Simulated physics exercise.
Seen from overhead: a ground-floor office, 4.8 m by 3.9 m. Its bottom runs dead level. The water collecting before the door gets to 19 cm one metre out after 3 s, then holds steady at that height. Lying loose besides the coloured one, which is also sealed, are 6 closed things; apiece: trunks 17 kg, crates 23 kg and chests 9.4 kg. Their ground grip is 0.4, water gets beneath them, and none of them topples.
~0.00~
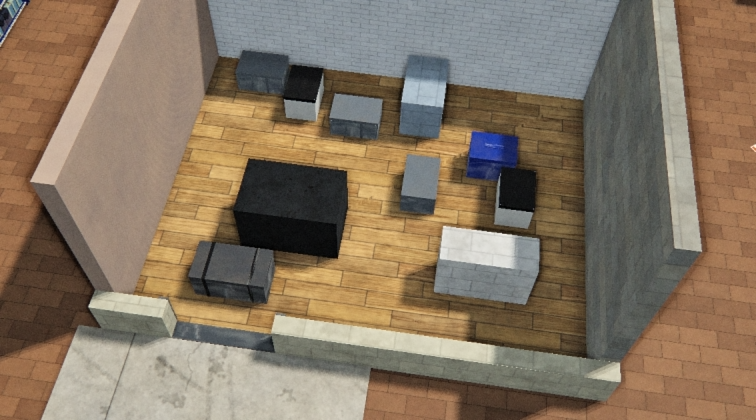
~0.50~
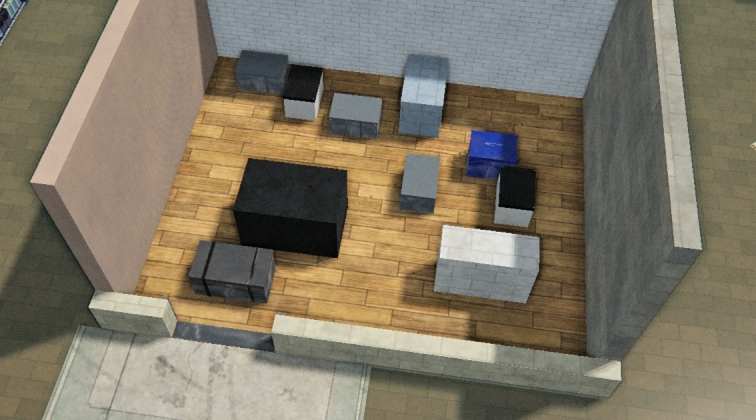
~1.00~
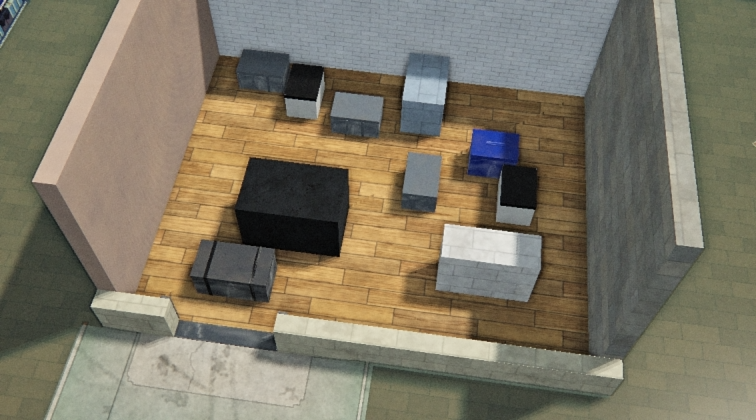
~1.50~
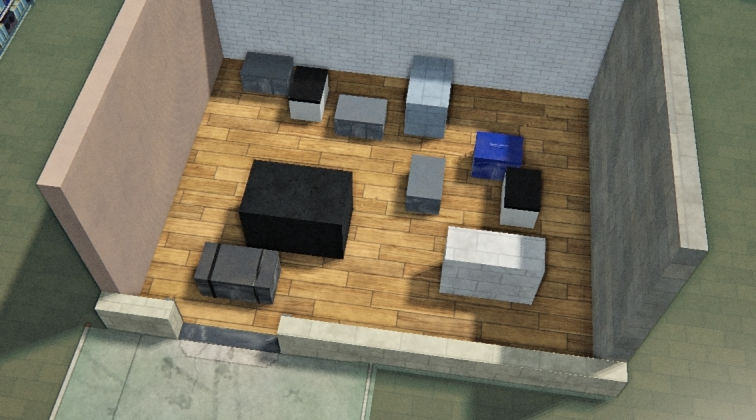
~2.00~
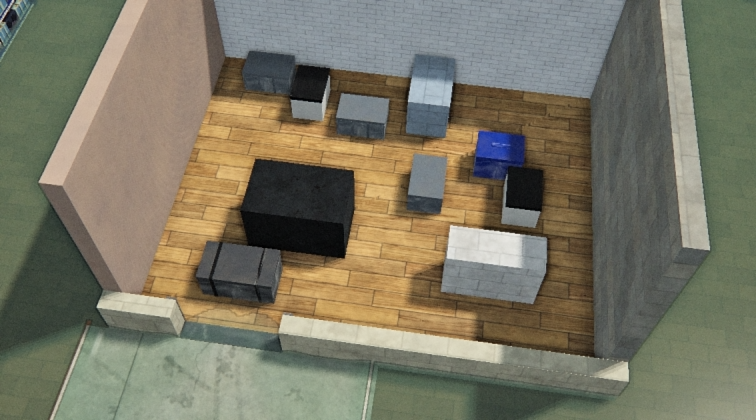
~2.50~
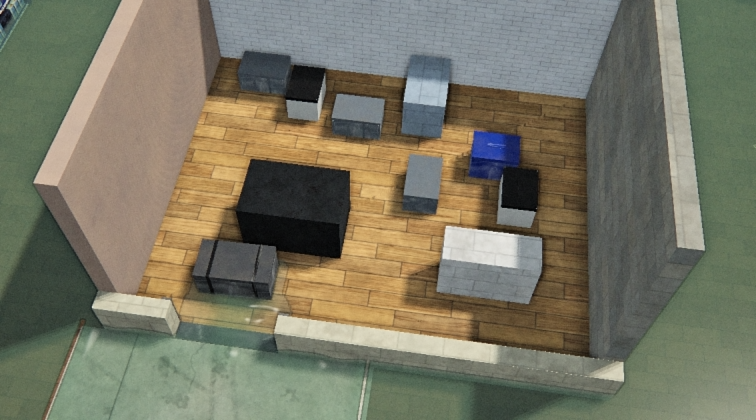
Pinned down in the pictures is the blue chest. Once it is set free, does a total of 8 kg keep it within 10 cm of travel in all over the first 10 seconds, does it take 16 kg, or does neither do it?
It will manage with the smaller ballast.
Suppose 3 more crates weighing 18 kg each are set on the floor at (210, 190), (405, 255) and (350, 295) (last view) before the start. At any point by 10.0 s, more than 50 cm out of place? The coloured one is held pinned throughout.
Taking them in turn, the first is beyond the line, the second inside the line and the third beyond the line.
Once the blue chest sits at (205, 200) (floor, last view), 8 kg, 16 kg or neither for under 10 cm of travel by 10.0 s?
Outcome - failure with both.
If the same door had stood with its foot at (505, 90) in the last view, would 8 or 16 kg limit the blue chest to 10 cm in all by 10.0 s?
Okay, so both masses fail.
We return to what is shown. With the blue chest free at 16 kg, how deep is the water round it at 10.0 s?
2 cm, roughly.
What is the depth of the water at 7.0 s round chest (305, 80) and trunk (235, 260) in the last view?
Depth approx. 4 cm / 6 cm.
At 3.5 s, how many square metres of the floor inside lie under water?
Somewhere about 3.0 m2, give or take.
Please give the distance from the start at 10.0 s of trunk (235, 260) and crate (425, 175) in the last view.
In turn: 250 cm, 0 cm.
After 3.5 s the blue chest would be 0 cm from its start with 8 kg and 0 cm from its start with 16 kg; 0 cm of water round it then.
After 4.5 s the blue chest would be 0 cm from its start with 8 kg and 0 cm from its start with 16 kg; 0 cm of water round it then.
After 7.0 s the blue chest would be 0 cm from its start with 8 kg and 0 cm from its start with 16 kg; 2 cm of water round it then.
After 10.0 s the blue chest would be 0 cm from its start with 8 kg and 0 cm from its start with 16 kg; 2 cm of water round it then.
